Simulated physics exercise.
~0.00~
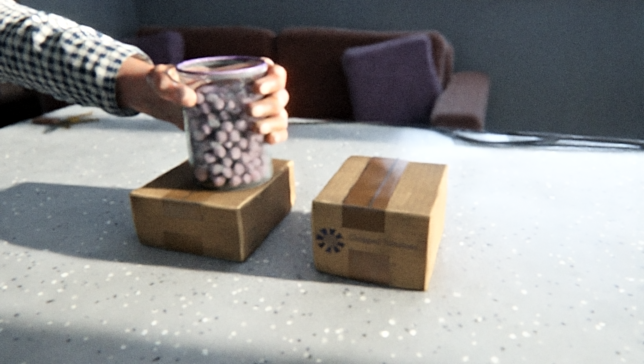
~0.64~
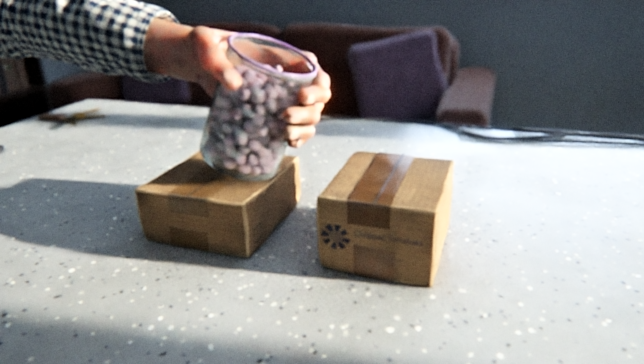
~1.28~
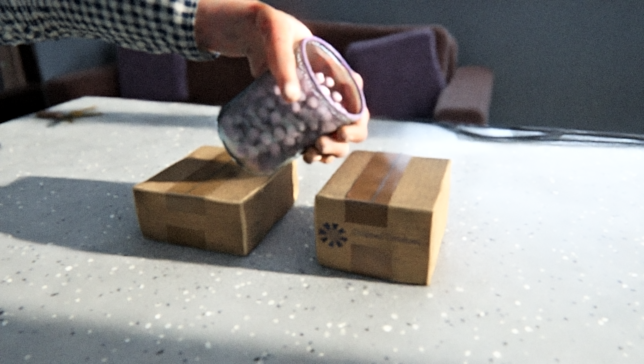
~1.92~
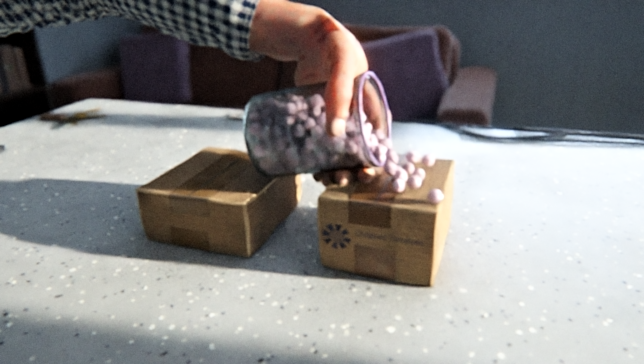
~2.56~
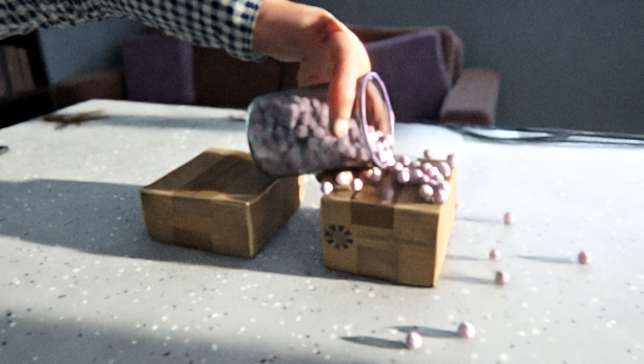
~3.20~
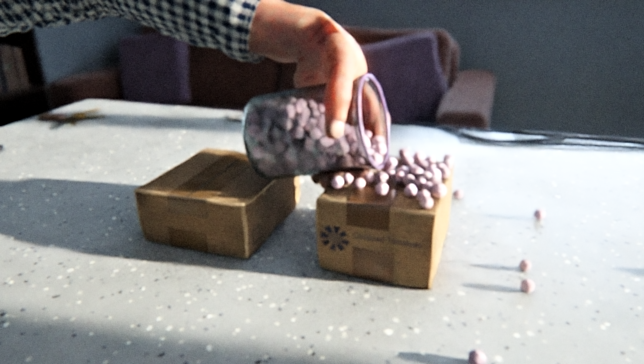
In the video, a hand in a checkered sleeve tips an open clear container of small purplish balls rightward from above one cardboard box, resting its side at the other box's edge, where some balls spill onto the top and table while most stay inside.
